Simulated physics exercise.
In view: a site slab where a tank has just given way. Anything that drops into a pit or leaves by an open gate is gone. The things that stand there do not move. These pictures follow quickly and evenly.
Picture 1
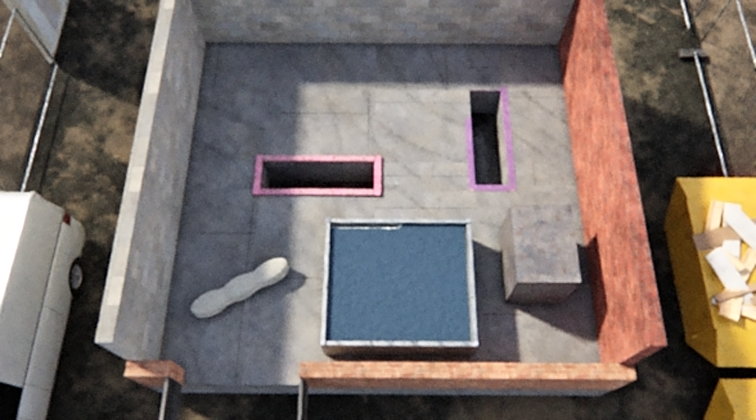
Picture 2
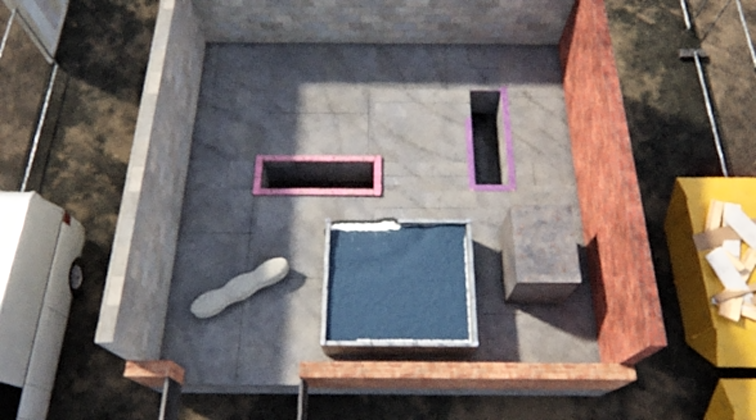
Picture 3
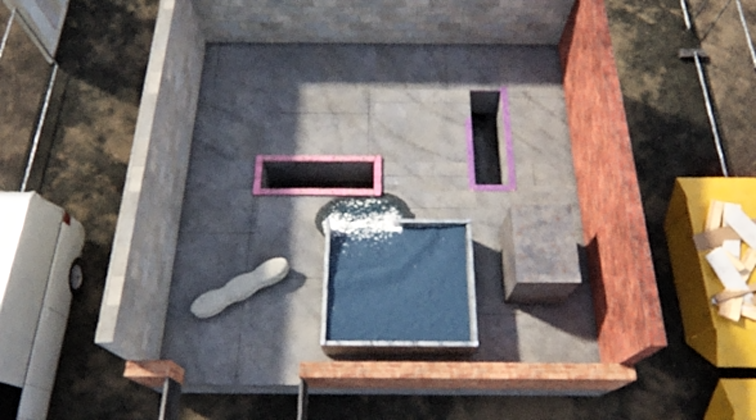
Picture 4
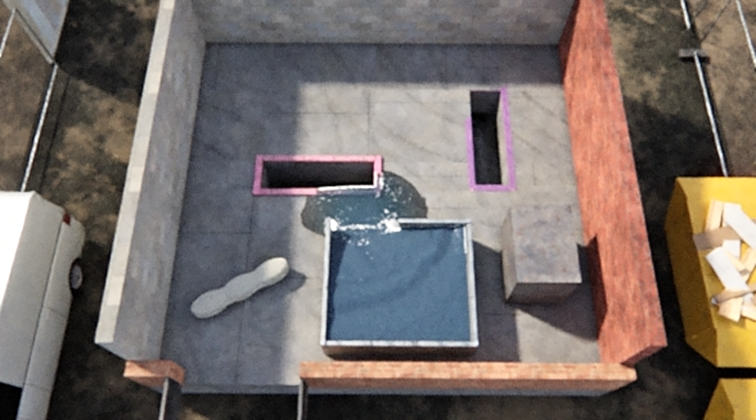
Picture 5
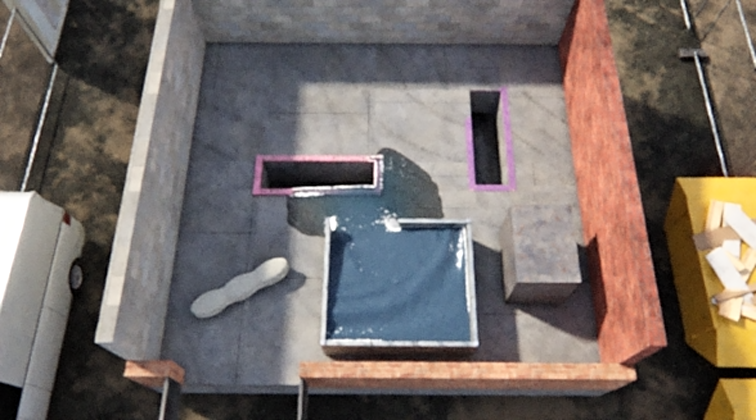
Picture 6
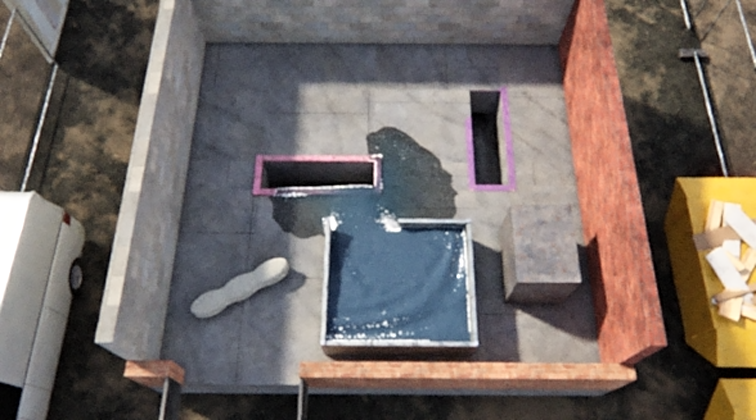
At first, dark water lies still in a square tank on a walled concrete slab, near two framed slots, a gray block and a pale lumpy shape. Then foaming water bursts through a gap on the tank's far side, reaches the pink-edged slot and spreads around its right end across the slab.
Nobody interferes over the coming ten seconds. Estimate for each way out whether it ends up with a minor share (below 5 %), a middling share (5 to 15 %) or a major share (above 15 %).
In order: I expect the gate to account for a fraction below five per cent; I expect the pink pit to account for upward of fifteen per cent; I expect the purple pit to account for five up to fifteen per cent.
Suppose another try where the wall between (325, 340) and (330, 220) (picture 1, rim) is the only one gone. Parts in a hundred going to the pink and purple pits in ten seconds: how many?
Parts in a hundred: Pink 10, purple 4.
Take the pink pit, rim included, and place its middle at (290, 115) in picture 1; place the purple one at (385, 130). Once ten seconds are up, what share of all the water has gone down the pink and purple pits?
I reckon pink ends up with 25 percent and purple with 30 percent.
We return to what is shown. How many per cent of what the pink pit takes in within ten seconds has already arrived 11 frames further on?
About 50 per cent.
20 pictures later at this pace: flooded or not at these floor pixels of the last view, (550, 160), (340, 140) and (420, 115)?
One by one: Left dry / left dry / waterlogged.
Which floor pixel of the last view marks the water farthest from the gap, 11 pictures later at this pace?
Farthest reach: About (490, 49).
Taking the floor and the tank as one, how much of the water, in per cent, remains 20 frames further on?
My estimate is some 62 percent.
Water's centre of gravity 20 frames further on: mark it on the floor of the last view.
Centre of the water: Near (395, 247).
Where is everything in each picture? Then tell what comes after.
The first frame shows still water in the water tank at (399, 281).
In the second frame, the front is at a hidden place, out from the gap on the water tank's far side.
In the third frame, the front is at (396, 201), out from the gap on the water tank's far side.
In the fourth frame, the front is at (386, 175), out from the gap on the water tank's far side.
In the fifth frame, the front is at (389, 153), out from the gap on the water tank's far side.
In the sixth frame, the front is at (392, 132), out from the gap on the water tank's far side.
A moment on, water covers 15 % of the floor; the gate 0 %, the pink pit 13 %, the purple pit 0 %.
Next, water covers 25 % of the floor; the gate 0 %, the pink pit 24 %, the purple pit 1 %.
Then, water covers 25 % of the floor; the gate 0 %, the pink pit 35 %, the purple pit 3 %.
Later, water covers 40 % of the floor; the gate 0 %, the pink pit 45 %, the purple pit 6 %.
In the end, water covers 60 % of the floor; the gate 0 %, the pink pit 50 %, the purple pit 9 %.
